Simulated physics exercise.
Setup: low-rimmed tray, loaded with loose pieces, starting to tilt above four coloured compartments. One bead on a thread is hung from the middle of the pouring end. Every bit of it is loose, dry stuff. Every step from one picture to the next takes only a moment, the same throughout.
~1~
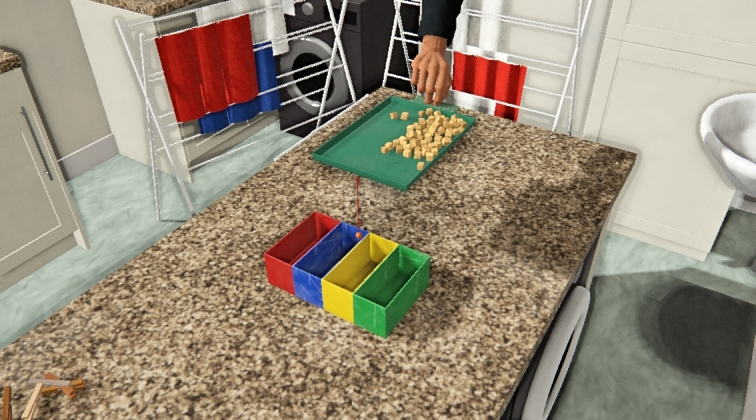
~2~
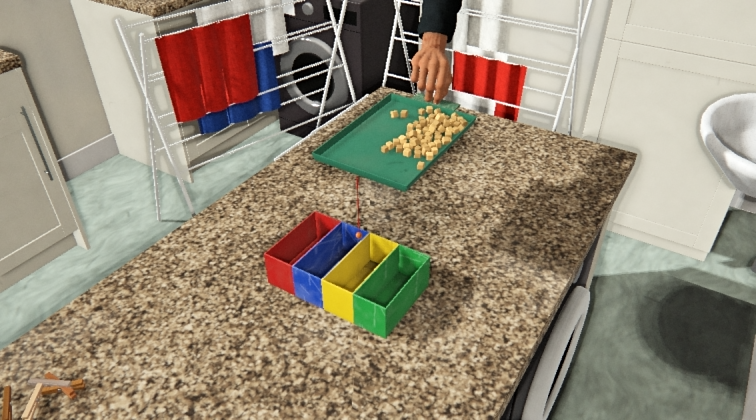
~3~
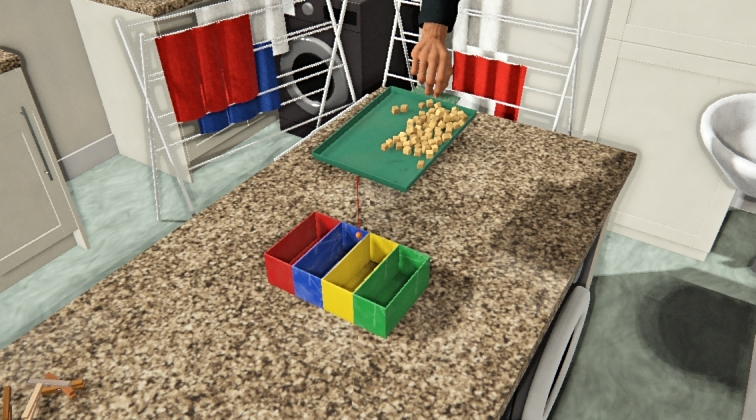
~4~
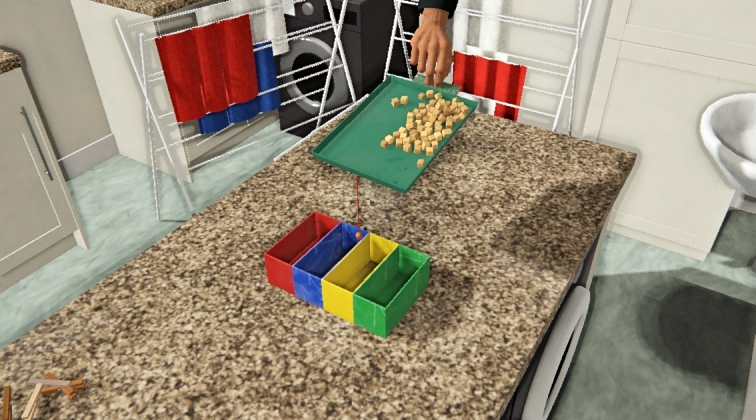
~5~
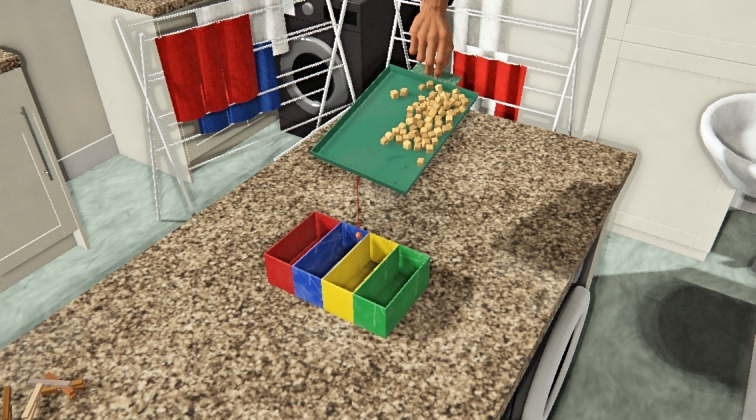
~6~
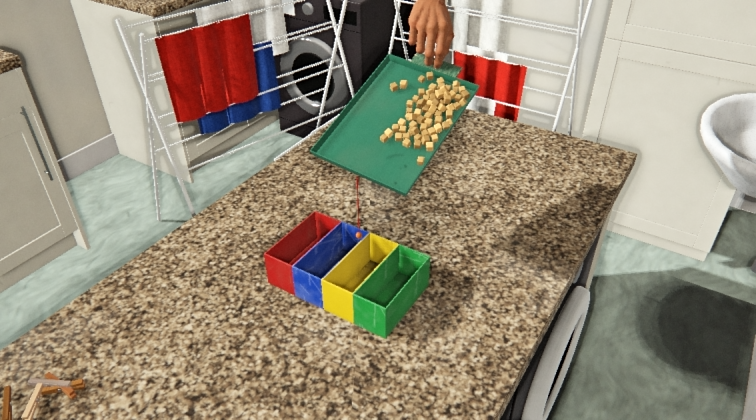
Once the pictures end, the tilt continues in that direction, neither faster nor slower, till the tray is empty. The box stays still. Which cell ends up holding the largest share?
Green.
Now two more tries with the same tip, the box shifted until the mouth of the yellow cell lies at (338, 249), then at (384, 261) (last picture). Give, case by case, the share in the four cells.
Close to 40 per cent, followed by close to 90 per cent.
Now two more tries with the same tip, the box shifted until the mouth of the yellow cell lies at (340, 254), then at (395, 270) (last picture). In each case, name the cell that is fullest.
Try 1 - green; try 2 - that yellow cell.
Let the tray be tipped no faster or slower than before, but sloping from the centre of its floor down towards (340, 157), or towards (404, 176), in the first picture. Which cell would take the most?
Try 1 - red; try 2 - green.
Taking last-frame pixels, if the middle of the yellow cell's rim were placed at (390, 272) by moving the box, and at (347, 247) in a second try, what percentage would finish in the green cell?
Roughly 10% on the first try and 40% on the second.
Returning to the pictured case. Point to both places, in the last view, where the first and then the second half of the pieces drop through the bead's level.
(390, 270), then (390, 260).
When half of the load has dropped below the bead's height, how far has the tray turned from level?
Around 90°, give or take.
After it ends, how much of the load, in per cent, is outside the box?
Close to 10 per cent.
Soon after the last picture, tray tipped steeply; nearly all on the tray; a stray few in the yellow cell; a stray few falling or outside the box.
A little later, tray tipped right over; about a quarter on the tray; about half in the green cell; a small part in the yellow cell; a stray few in the blue cell; about a quarter falling or outside the box.
Later still, tray tipped past a quarter turn; about two thirds in the green cell; about a quarter in the yellow cell; a stray few in the blue cell; a small part falling or outside the box.
At rest, tray tipped past a quarter turn; about two thirds in the green cell; about a quarter in the yellow cell; a stray few in the blue cell; none in the red cell; a small part outside the box.
